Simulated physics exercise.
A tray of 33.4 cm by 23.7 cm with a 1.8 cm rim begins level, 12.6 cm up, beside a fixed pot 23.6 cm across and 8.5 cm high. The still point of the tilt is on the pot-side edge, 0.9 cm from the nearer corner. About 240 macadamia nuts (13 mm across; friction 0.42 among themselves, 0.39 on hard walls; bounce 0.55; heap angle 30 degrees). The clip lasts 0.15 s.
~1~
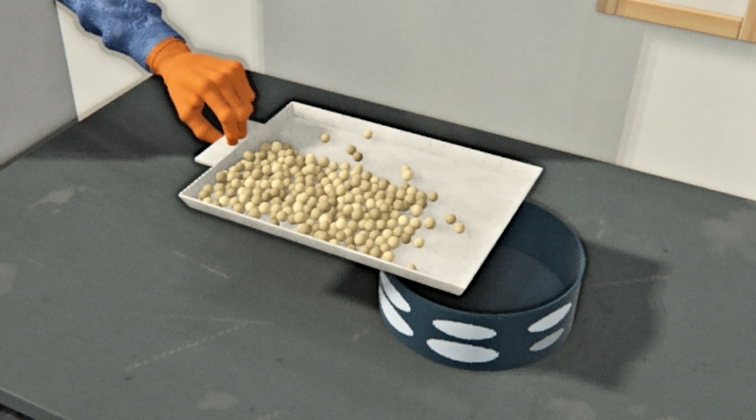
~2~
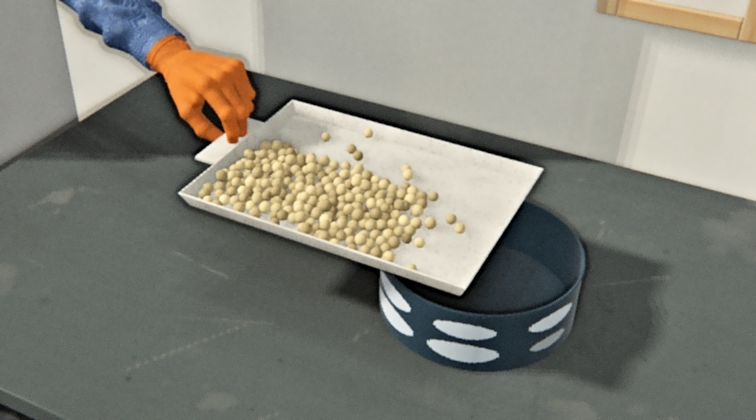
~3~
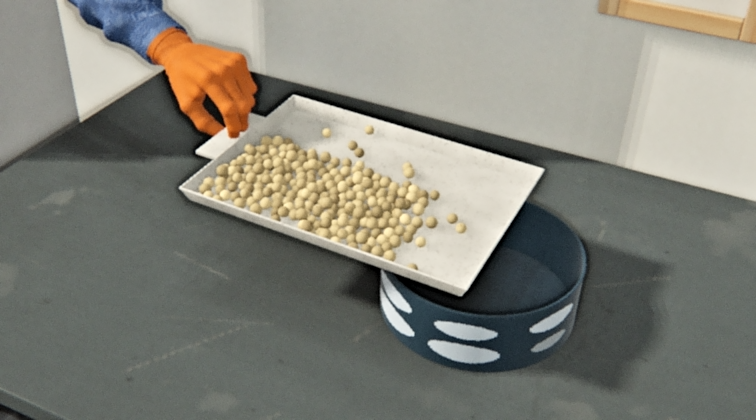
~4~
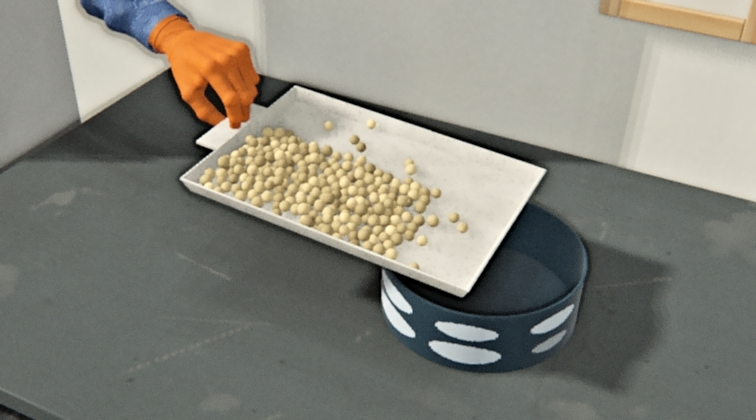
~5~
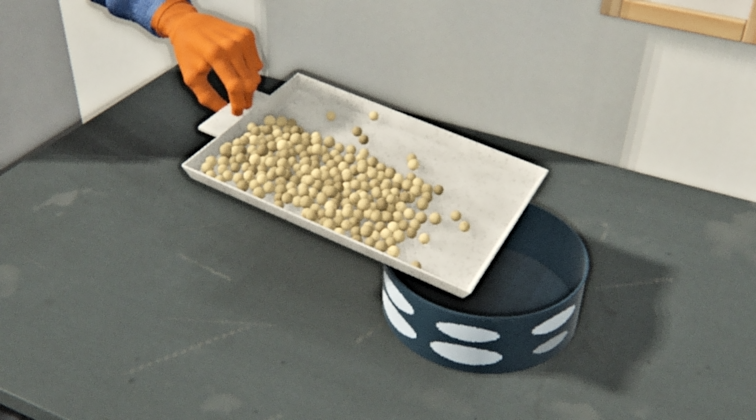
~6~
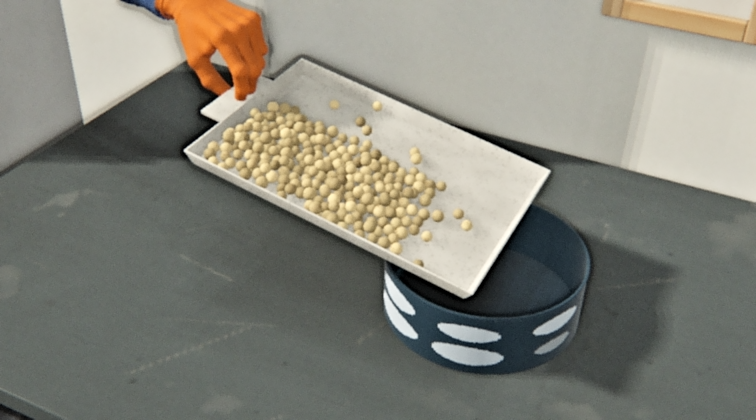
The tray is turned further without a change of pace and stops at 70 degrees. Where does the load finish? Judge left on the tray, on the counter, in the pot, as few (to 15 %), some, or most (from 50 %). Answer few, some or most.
Tray: Few, counter: Most, pot: Some.
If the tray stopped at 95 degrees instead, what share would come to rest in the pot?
Then about 25 per cent.
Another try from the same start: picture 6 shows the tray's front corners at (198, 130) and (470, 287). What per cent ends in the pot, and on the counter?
Pot 20, counter 80.
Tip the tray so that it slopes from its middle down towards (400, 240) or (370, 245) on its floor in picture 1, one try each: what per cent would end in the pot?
Some 0 and 0 per cent.
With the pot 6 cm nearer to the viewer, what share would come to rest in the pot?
In that case some 45 per cent.
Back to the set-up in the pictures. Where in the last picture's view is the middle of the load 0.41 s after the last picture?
Near (473, 208).
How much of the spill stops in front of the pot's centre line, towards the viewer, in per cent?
Roughly 80 per cent.
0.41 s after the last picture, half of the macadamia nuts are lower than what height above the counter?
Some 20 cm.
Then, 0.25 s after the last picture, tilt 42 degrees; the tray holds 100 %, the pot 0 %.
Then, 0.41 s after the last picture, tilt 61 degrees; the tray holds 90 %, the pot 0 %.
Then, 0.69 s after the last picture, tilt 70 degrees; the tray holds 10 %, the pot 20 %.
In the end, tray 0 %, counter 75 %, pot 25 %.
